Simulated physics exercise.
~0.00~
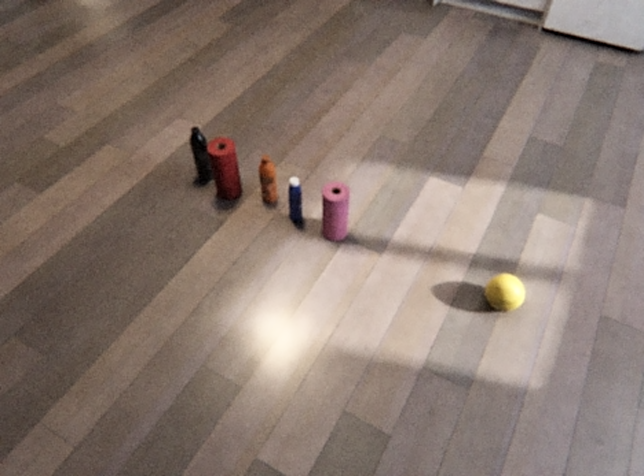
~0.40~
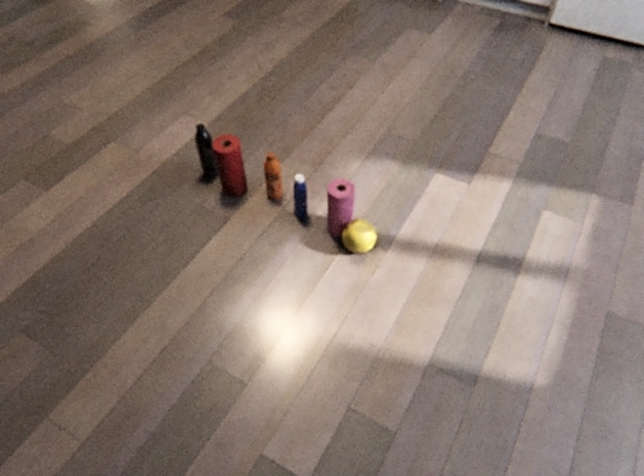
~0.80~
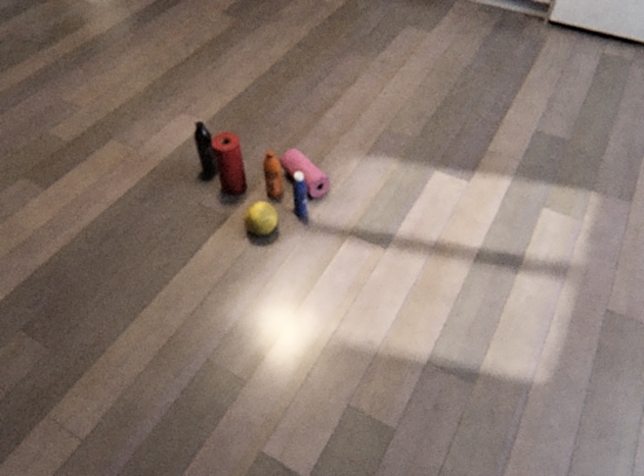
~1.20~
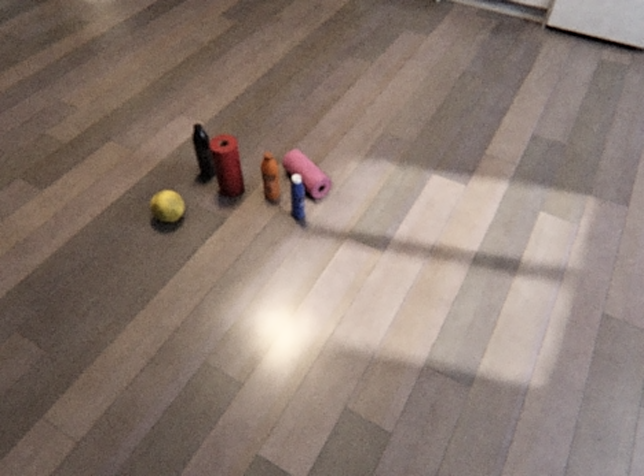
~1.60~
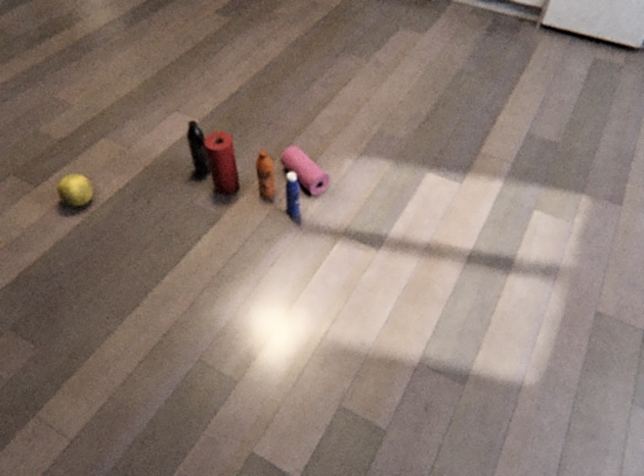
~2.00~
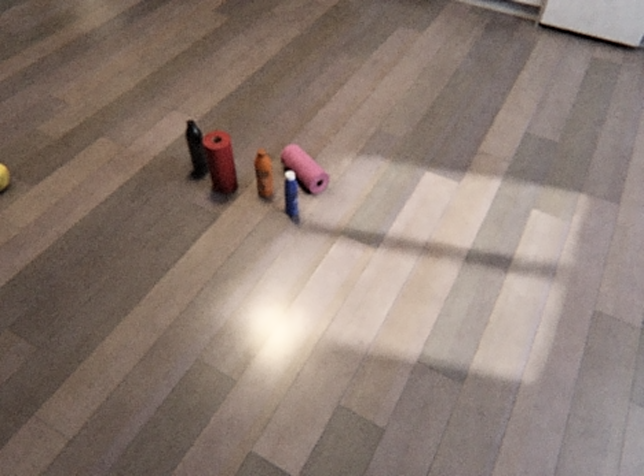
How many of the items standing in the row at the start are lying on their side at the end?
Only one of them, the pink roll, is lying on its side at the end.
A yellow ball rolls leftward across a grey wood-plank floor, seen from above at an angle by a slightly swaying camera. Ahead of it stand a black bottle, a red roll, an orange bottle, a blue bottle and a pink roll, set in a slanting row, with a patch of light on the floor to the right. The ball reaches the pink roll, which tips over and comes to lie behind the blue bottle. The ball carries on left past the front of the other items and is partly out of view at the left edge, while the bottles and the red roll still stand.
